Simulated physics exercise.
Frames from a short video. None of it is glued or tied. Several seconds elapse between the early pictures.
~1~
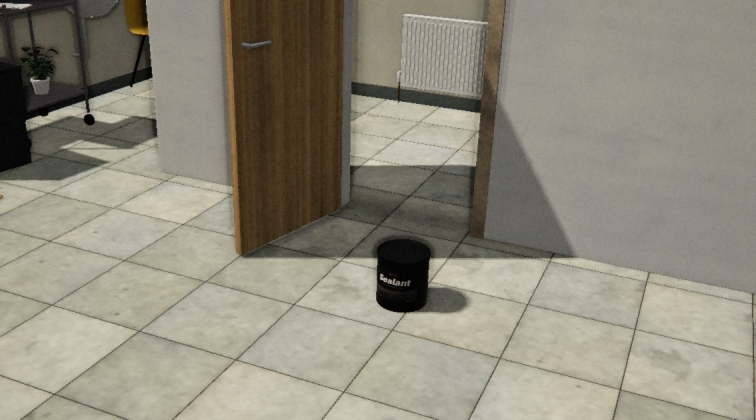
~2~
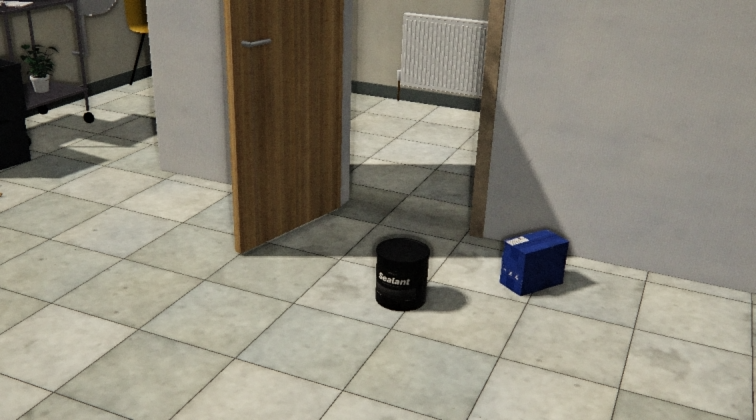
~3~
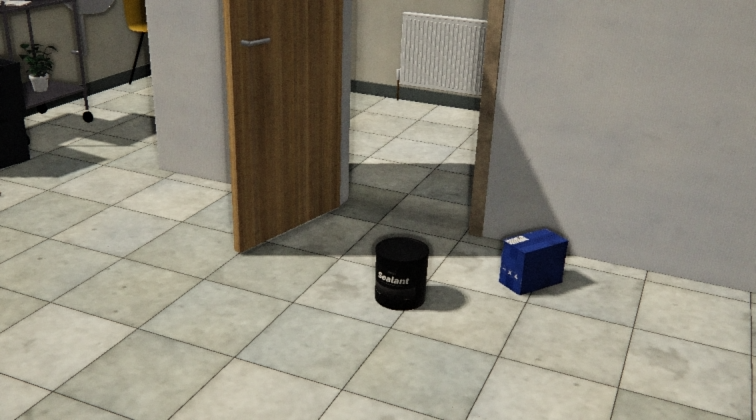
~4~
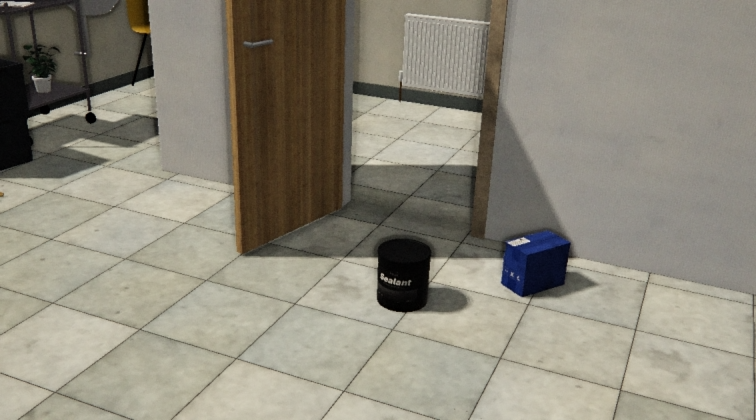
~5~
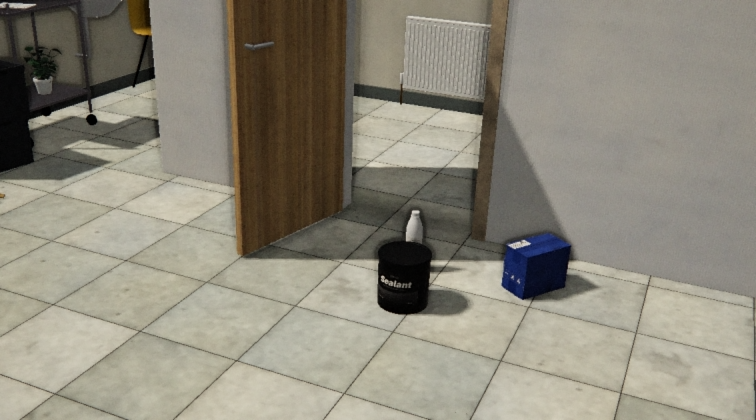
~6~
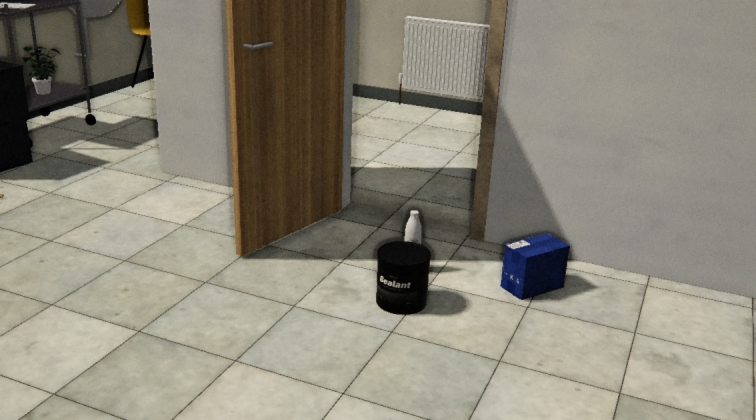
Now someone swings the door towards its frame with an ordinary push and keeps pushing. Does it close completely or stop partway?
I'd say the door gets there this time.
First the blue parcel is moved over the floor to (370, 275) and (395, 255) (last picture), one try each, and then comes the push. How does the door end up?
Try 1 - swings fully home; try 2 - gets caught.
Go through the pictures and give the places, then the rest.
The first picture shows door wide open and still.
The second picture shows door wide open and still; blue parcel (534, 262); black pail (402, 274).
The third picture shows door wide open and still; blue parcel (533, 261); black pail (401, 274).
The fourth picture shows door wide open and still; blue parcel (535, 263); black pail (403, 275).
The fifth picture shows door wide open and still; blue parcel (536, 266); black pail (404, 278).
The sixth picture shows door wide open and still; blue parcel (535, 266).
Then, 1.30 s on from there, open by 73°.
Then, 2.30 s on from there, open by 36°; white bottle shifted about its own width near (425, 238).
Then, 2.70 s on from there, open by 24°; white bottle shifted well along near (450, 233).
In the end, open by 0°; moved from the start, white bottle; the other 2 unmoved. At the end, from the last picture's camera, white bottle near (453, 233).
